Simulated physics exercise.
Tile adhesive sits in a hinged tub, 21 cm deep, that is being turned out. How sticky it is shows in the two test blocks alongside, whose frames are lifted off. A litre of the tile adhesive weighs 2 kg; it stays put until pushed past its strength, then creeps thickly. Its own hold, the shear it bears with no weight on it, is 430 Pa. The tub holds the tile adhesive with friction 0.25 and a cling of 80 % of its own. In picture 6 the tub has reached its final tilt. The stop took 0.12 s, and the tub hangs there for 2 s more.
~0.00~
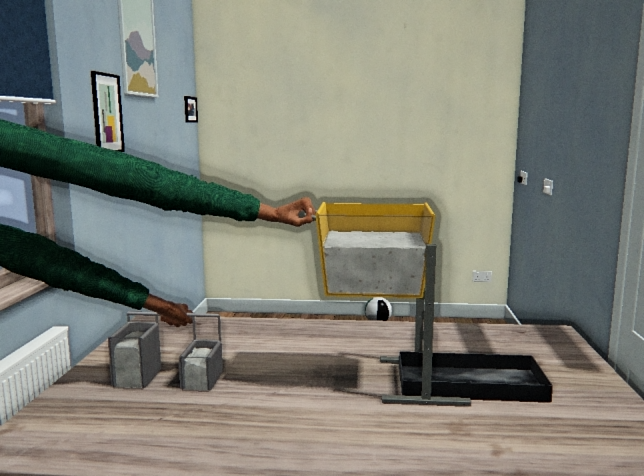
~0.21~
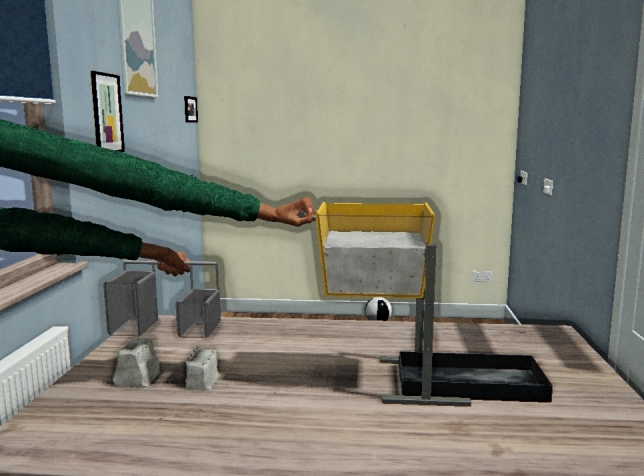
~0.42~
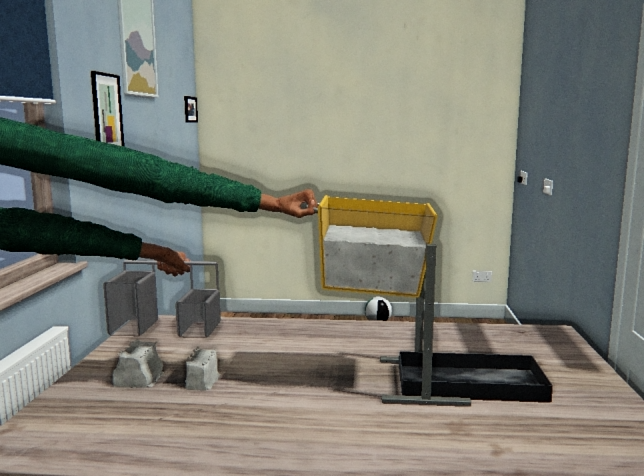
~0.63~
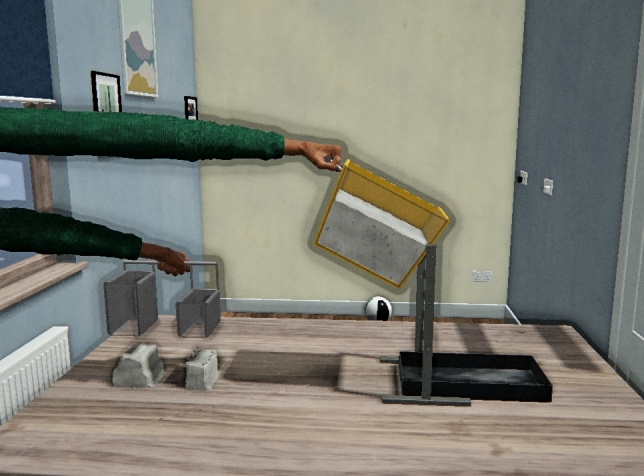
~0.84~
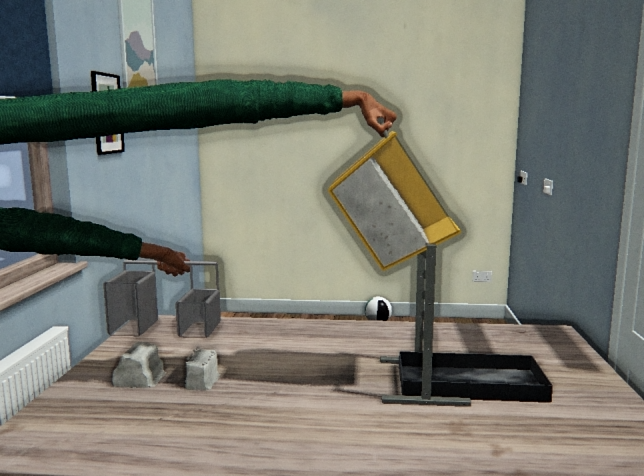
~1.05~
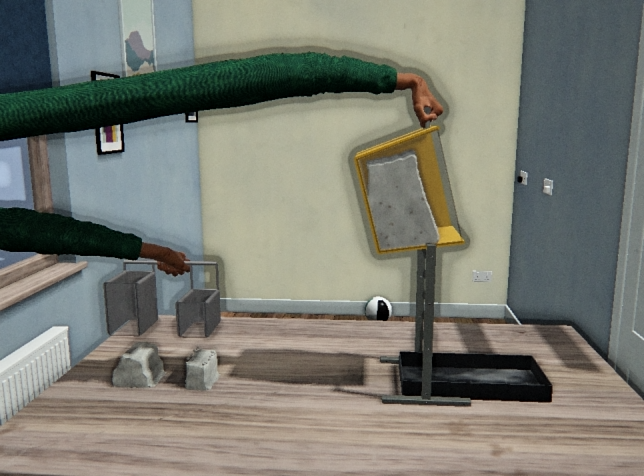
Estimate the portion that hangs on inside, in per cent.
It comes to some 75 %.
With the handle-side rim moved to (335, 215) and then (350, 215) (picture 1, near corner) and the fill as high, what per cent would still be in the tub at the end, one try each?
In that order: 100 %, 100 %.
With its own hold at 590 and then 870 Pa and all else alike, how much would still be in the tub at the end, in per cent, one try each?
In turn about 100 %, 100 %.
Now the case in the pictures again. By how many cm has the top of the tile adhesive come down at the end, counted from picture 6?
Some 11 cm.
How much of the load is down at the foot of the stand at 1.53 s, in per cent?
About 0 %.
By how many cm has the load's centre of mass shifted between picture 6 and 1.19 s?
About 4 cm.
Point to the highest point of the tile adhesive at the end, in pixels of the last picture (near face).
Near (412, 197).
By 1.19 s, the tub is at 76 degrees and holds 100 %.
By 1.36 s, the tub is at 76 degrees and holds 88 %.
By 1.53 s, the tub is at 76 degrees and holds 79 %.
By 1.70 s, the tub is at 76 degrees and holds 76 %.
By 3.05 s, at the end, the tub is at 76 degrees and holds 75 %.
